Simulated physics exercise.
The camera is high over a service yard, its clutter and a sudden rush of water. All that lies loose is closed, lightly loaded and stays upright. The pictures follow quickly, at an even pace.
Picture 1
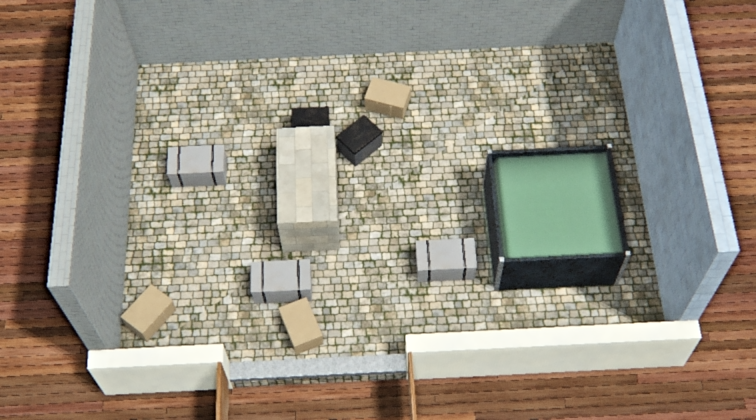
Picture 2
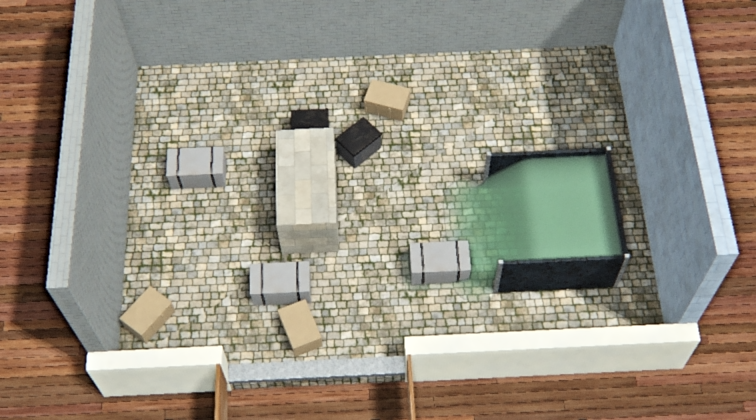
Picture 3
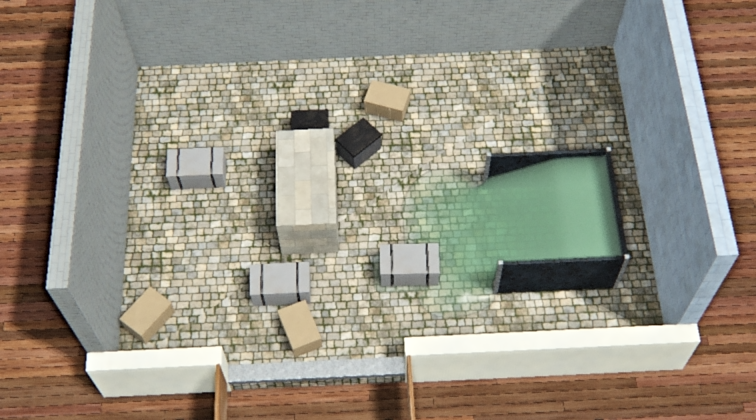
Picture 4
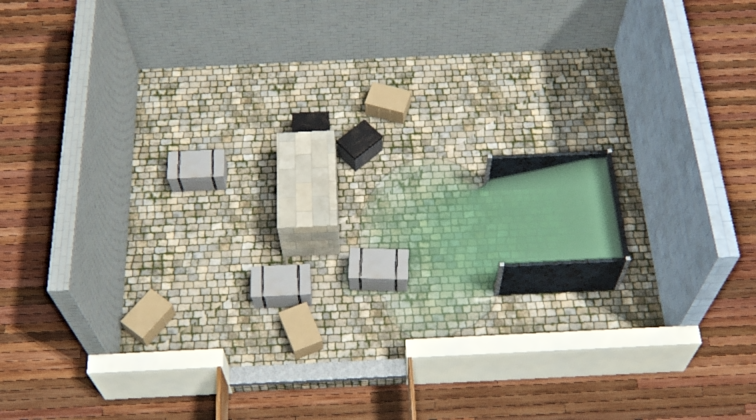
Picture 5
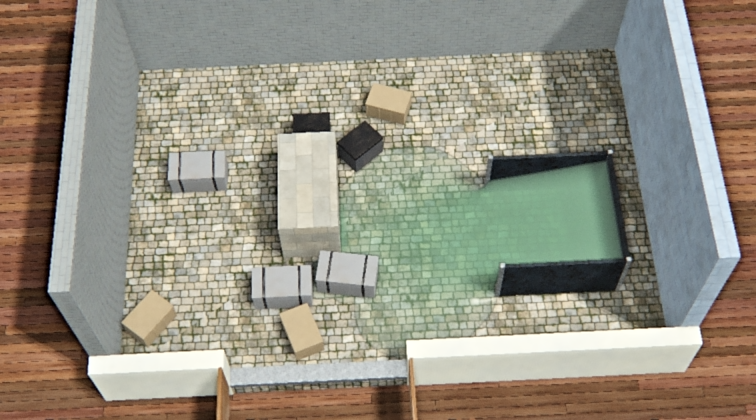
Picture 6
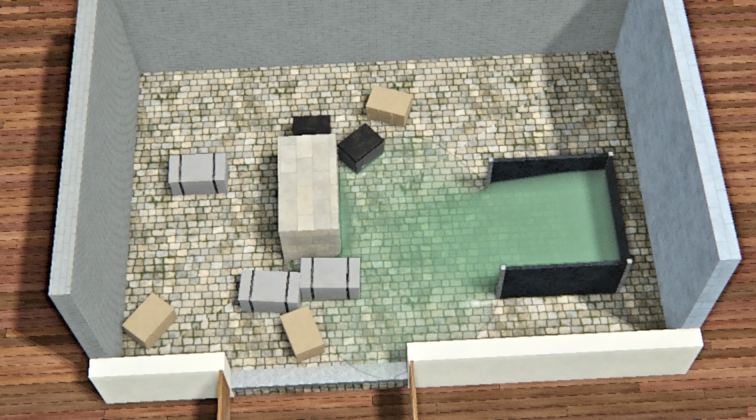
In a walled, cobbled yard scattered with trunks and blocks, green water stands in a dark-sided tank at right. The tank's left side opens and water rushes out leftward across the cobbles, pushing the nearest grey trunk along until it meets a second one, which shifts slightly left.
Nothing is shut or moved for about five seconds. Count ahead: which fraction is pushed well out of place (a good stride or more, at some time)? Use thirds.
That comes to two thirds or more.
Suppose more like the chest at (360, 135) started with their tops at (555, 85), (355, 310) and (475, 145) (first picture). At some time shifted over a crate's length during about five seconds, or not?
As listed: Under that, yes, never so far.
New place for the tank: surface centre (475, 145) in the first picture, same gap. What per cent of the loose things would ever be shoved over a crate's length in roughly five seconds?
Close to 90 %.
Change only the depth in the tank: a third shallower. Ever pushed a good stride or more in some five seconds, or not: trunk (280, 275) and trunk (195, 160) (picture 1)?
In that order: Swept aside, not that far.
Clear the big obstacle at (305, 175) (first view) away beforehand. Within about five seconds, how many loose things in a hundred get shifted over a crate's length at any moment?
Some 90 per cent.
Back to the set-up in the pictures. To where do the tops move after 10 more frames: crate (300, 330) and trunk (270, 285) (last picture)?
Close to (243, 368) and (178, 326).
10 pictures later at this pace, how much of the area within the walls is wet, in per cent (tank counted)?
I make it 55 per cent.
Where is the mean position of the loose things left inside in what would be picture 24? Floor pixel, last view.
Close to (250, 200).
A moment on, 2 of 8 are well off their spots; 1 afloat.
Next, 5 of 8 are well off their spots; 4 afloat.
Later, 7 of 8 are well off their spots; 3 afloat.
In the end, 8 of 8 are well off their spots, and 8 have been at some point; 5 afloat.
